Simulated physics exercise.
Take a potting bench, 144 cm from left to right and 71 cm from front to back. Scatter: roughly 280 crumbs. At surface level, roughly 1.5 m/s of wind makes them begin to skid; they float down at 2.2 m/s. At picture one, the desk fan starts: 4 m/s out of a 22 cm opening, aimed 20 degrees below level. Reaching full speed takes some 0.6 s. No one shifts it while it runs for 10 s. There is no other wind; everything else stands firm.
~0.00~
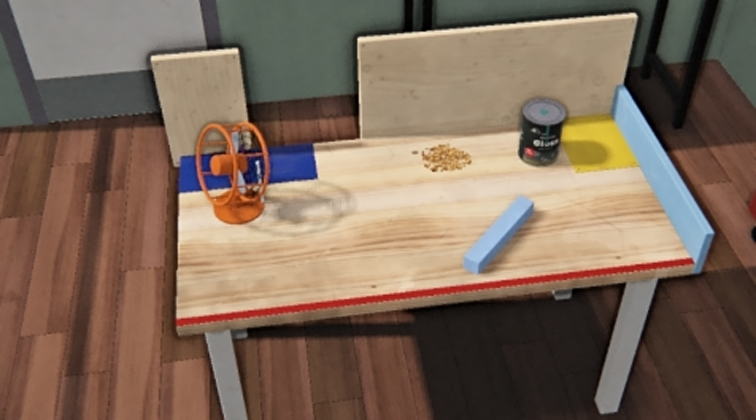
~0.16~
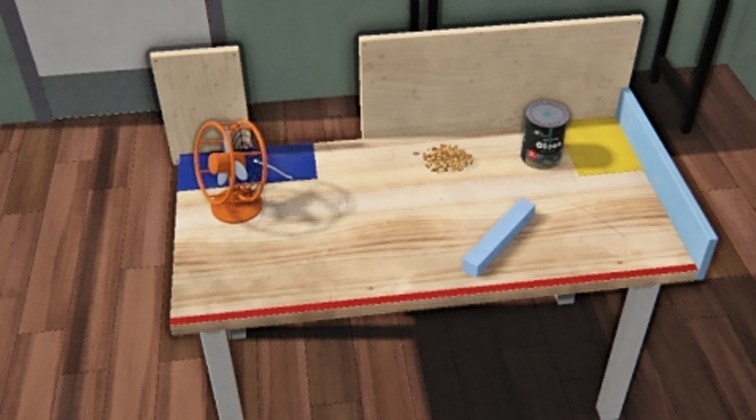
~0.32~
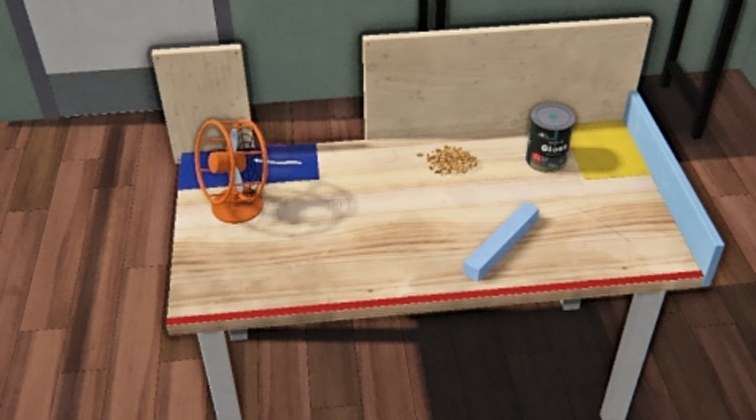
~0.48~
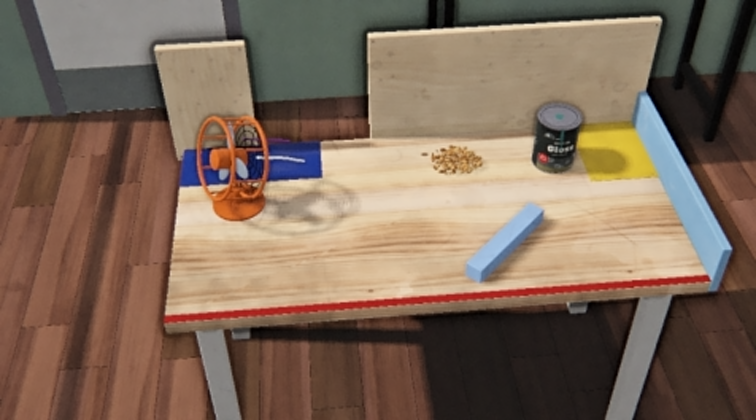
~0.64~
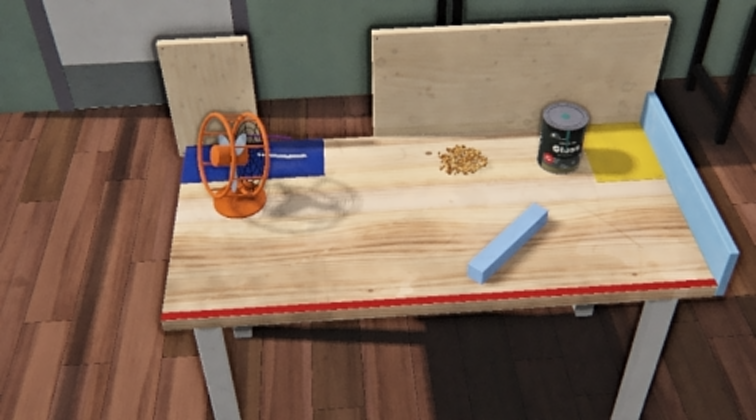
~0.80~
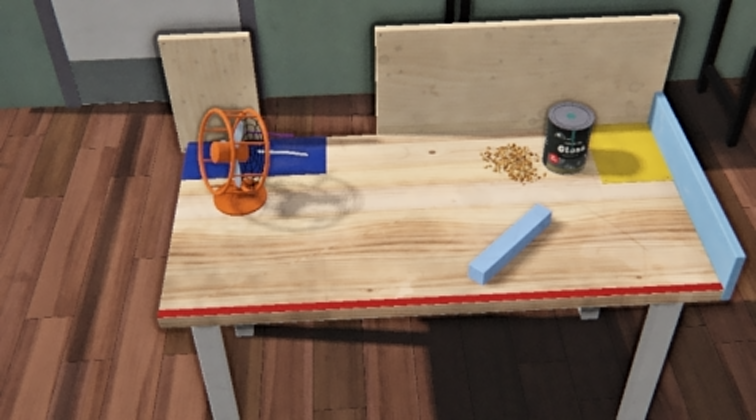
Golden crumbs lie still on the wooden table, then shift right toward the dark tin.
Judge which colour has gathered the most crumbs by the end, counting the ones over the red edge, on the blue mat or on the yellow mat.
The red one has gathered the most.
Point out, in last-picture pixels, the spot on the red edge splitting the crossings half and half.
Close to pixel (668, 293).
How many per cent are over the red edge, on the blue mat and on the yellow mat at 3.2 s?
I'd put it at roughly 80 percent on red, 0 percent on blue and 10 percent on yellow.
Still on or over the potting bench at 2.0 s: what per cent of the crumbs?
Near 30 %.
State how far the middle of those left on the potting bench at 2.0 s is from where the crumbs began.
Roughly 55 cm.
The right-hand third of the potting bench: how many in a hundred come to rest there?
Something close to 10 % ends up there.
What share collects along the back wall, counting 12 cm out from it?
Around 10 in a hundred.
After 2.0 s the count stands so, 0 % are on the blue mat, 71 % over the red edge and 13 % on the yellow mat; the middle of those still in play is near (662, 157).
After 3.2 s the count stands so, 0 % are on the blue mat, 81 % over the red edge and 11 % on the yellow mat; the middle of those still in play is near (648, 131).
After 5.5 s the count stands so, 0 % are on the blue mat, 87 % over the red edge and 10 % on the yellow mat.
After 10.0 s, at the end, 0 % are on the blue mat, 89 % over the red edge and 9 % on the yellow mat.
